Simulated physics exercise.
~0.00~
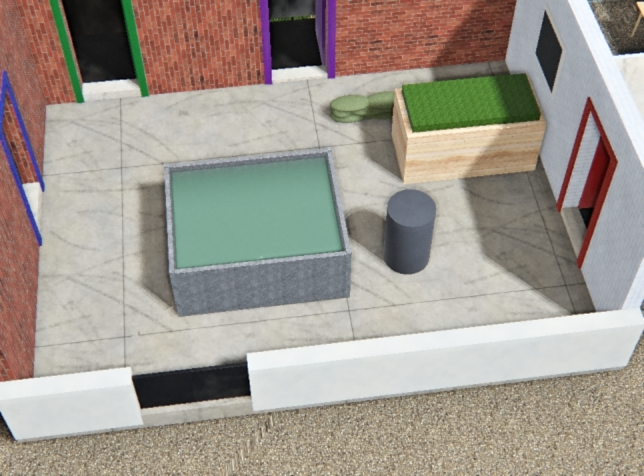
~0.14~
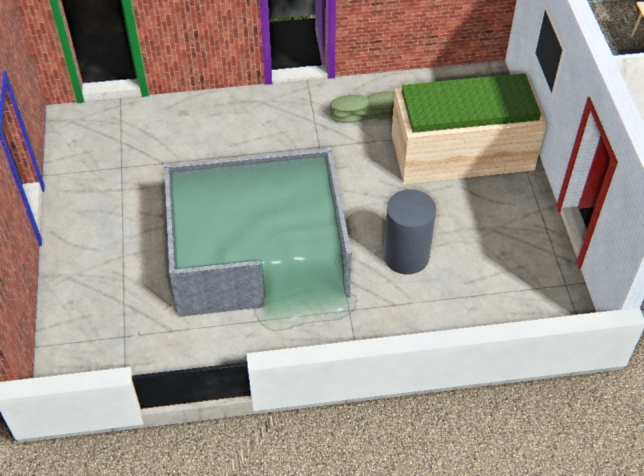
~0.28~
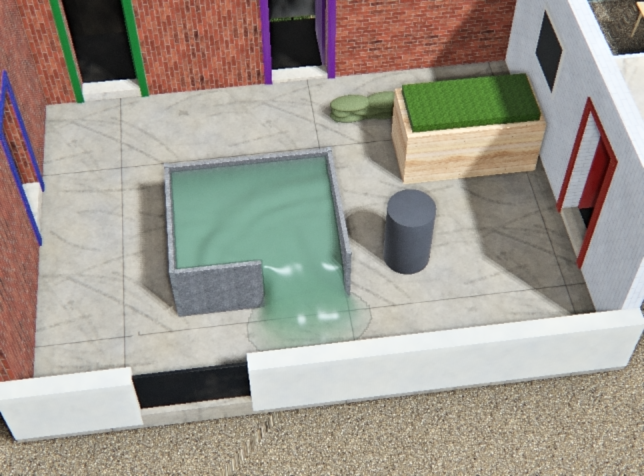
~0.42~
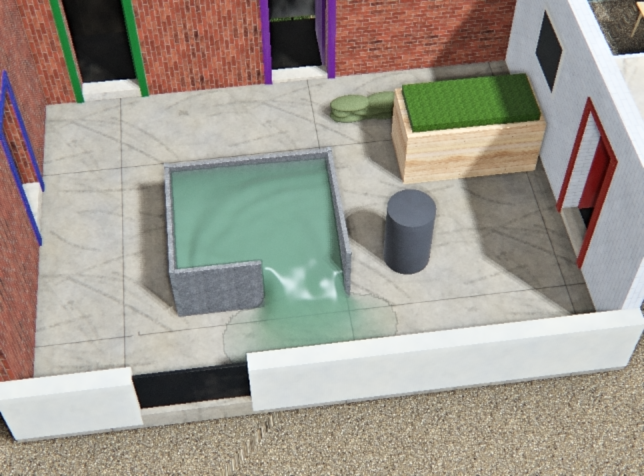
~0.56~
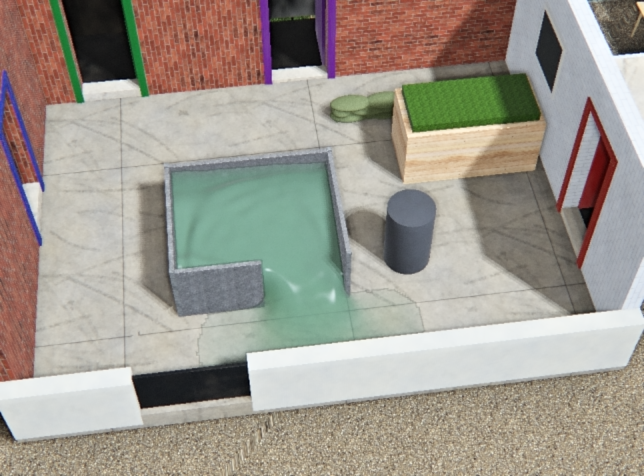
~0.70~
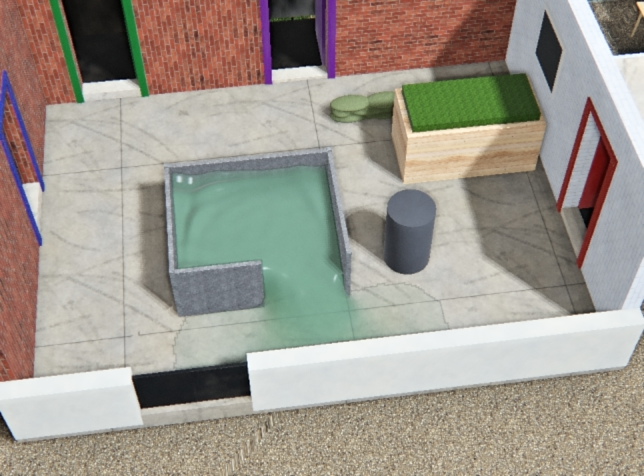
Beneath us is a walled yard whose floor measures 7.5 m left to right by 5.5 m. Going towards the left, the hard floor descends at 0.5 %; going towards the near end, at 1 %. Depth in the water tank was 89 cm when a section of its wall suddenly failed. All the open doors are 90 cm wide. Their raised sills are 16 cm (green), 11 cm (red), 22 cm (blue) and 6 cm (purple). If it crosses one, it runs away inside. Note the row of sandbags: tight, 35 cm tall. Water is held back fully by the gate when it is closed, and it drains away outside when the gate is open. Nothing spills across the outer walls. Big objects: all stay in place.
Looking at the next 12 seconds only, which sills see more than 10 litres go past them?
Over those seconds, the green door sees 10 litres or less; the red door sees more than 10 litres; the blue door sees 10 litres or less; the purple door sees more than 10 litres.
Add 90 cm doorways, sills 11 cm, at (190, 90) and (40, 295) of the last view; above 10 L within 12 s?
Taking them in order, the first gets too little and the second enough.
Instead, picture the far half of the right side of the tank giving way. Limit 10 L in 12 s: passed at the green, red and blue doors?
Green falls short; red exceeds; blue falls short.
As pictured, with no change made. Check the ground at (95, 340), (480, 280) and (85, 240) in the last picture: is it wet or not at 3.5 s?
Submerged, submerged, submerged.
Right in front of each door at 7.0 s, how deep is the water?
In centimetres - green: 10, red: 15, blue: 6, purple: 7.
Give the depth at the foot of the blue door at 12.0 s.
The depth there is near 11.0 cm.
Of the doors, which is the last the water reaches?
Purple.
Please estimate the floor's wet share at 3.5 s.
I'd say around 55 %.
After 1.4 s water covers 25 % of the floor and is deepest (64 cm) near (332, 375); green door not reached, red door not reached, blue door not reached, purple door not reached.
After 2.2 s water covers 35 % of the floor and is deepest (46 cm) near (316, 364); green door not reached, red door 21 cm at the sill, 3 L in, blue door not reached, purple door not reached.
After 3.5 s water covers 55 % of the floor and is deepest (34 cm) near (532, 178); green door not reached, red door 18 cm at the sill, 46 L in, blue door 8 cm at the sill, 0 L in, purple door not reached.
After 7.0 s water covers 95 % of the floor and is deepest (20 cm) near (591, 308); green door 10 cm at the sill, 0 L in, red door 15 cm at the sill, 100 L in, blue door 6 cm at the sill, 0 L in, purple door 7 cm at the sill, 0 L in.
After 12.0 s water covers 95 % of the floor and is deepest (16 cm) near (373, 124); green door 9 cm at the sill, 0 L in, red door 10 cm at the sill, 107 L in, blue door 11 cm at the sill, 0 L in, purple door 9 cm at the sill, 33 L in.
